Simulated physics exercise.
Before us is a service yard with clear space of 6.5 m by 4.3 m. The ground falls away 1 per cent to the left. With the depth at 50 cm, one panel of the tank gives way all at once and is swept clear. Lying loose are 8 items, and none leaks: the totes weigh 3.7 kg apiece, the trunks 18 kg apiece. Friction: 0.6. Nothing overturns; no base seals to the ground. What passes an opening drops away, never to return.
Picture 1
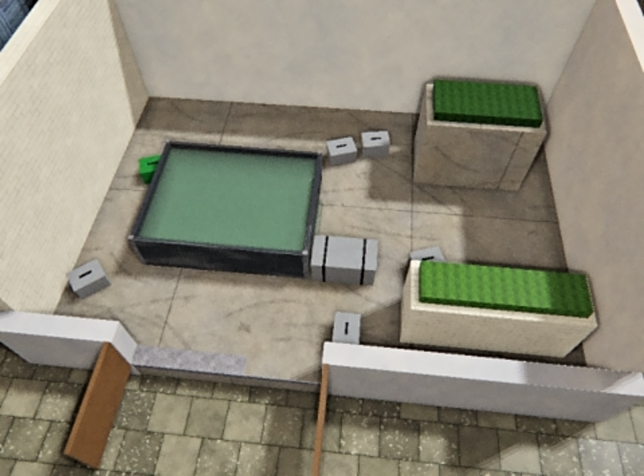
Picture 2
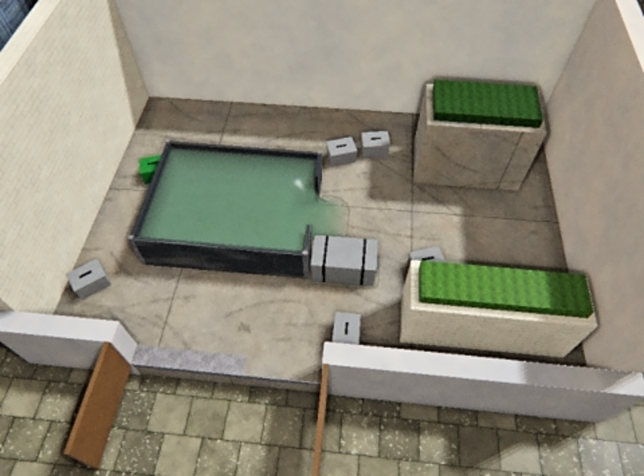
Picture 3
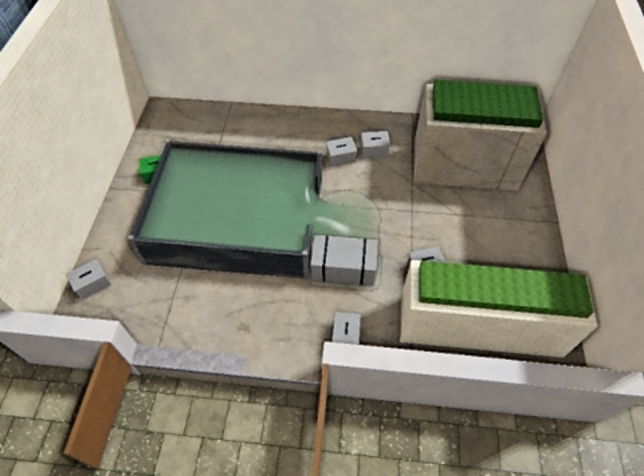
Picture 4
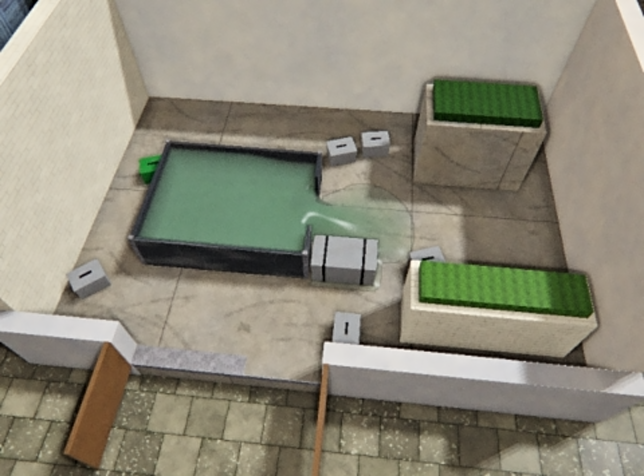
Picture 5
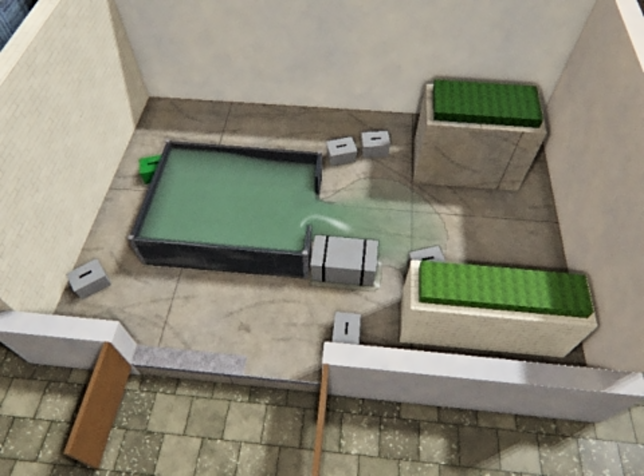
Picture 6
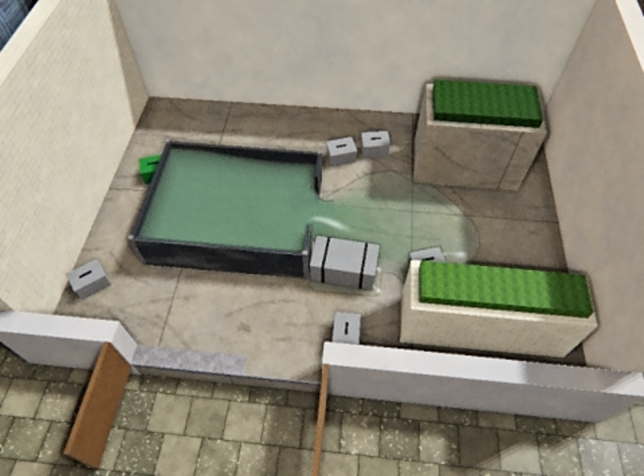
The footage shows a walled yard with a dark-framed tank of green water, grey blocks and two grass-topped blocks; a gap opens in the tank's right side and water spreads rightward across the floor, while the loose objects stay put.
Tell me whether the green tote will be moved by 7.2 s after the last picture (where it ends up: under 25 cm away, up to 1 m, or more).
Observation: Green tote scarcely moves.
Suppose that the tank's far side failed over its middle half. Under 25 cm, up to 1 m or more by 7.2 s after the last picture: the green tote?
Outcome for the green tote: It is borne far off.
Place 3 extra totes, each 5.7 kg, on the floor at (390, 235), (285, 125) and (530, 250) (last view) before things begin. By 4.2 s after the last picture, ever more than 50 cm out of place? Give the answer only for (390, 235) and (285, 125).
Well, the first is higher and the second lower.
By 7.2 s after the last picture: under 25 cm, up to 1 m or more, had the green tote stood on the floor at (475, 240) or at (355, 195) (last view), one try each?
Run one, it gets moved partway; run two, it gets swept far.
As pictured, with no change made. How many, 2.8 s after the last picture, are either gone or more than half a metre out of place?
Count then: 1.
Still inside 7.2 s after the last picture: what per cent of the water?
98 %.
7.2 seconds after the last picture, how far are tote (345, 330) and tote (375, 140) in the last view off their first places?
Lab note - net shifts in order: 300 cm; 300 cm.
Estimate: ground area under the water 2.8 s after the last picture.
Somewhere about 15 m2, give or take.
Then, 0.9 s after the last picture the green tote is near (153, 164), 0.0 m from its start, aground; 0 of 8 are out; 1 afloat.
Then, 2.8 s after the last picture the green tote is near (153, 164), 0.0 m from its start, aground; 0 of 8 are out; 1 afloat.
Then, 4.8 s after the last picture the green tote is near (153, 164), 0.0 m from its start, aground; 0 of 8 are out; 3 afloat.
Then, 7.2 s after the last picture the green tote is near (153, 164), 0.0 m from its start, aground; 0 of 8 are out; 3 afloat.
